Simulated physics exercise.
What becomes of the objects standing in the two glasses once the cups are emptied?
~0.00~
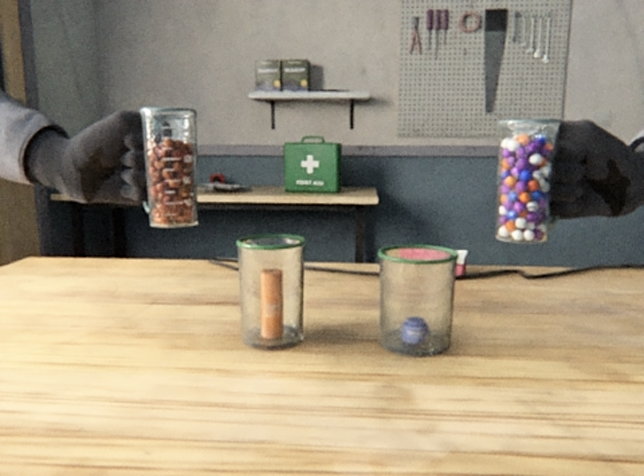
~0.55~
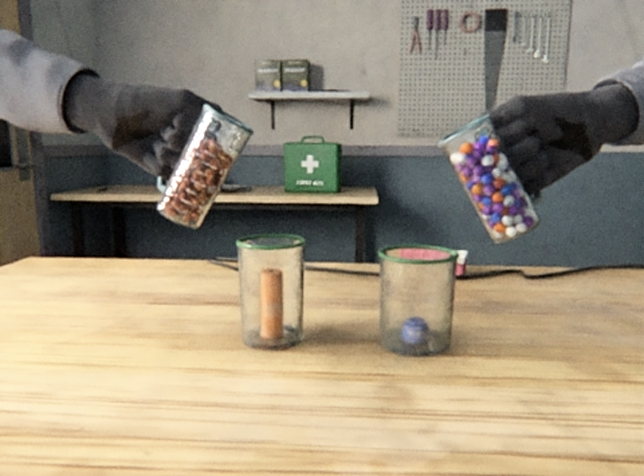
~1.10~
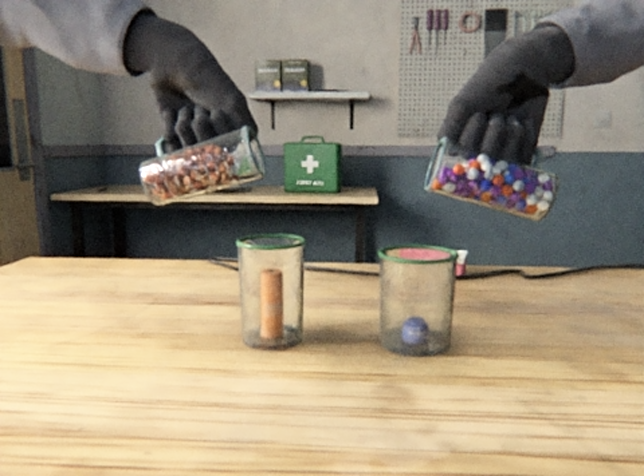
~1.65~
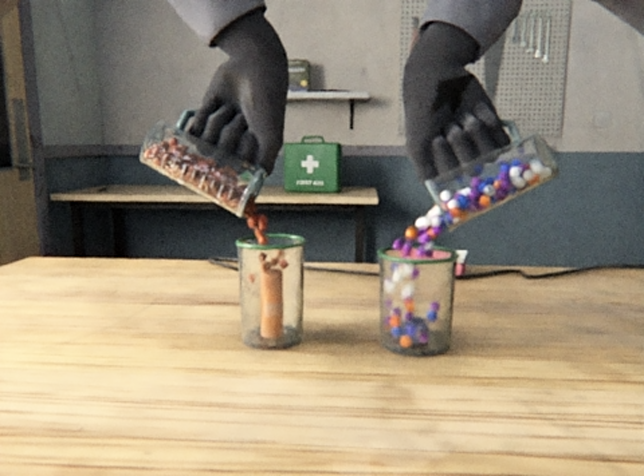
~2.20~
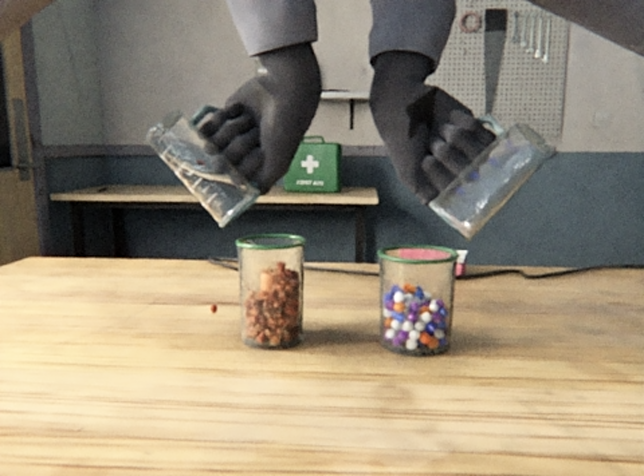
The orange cylinder in the left glass still shows its top above the brown bits, while the small blue ball in the right glass is hidden under the colourful beads.
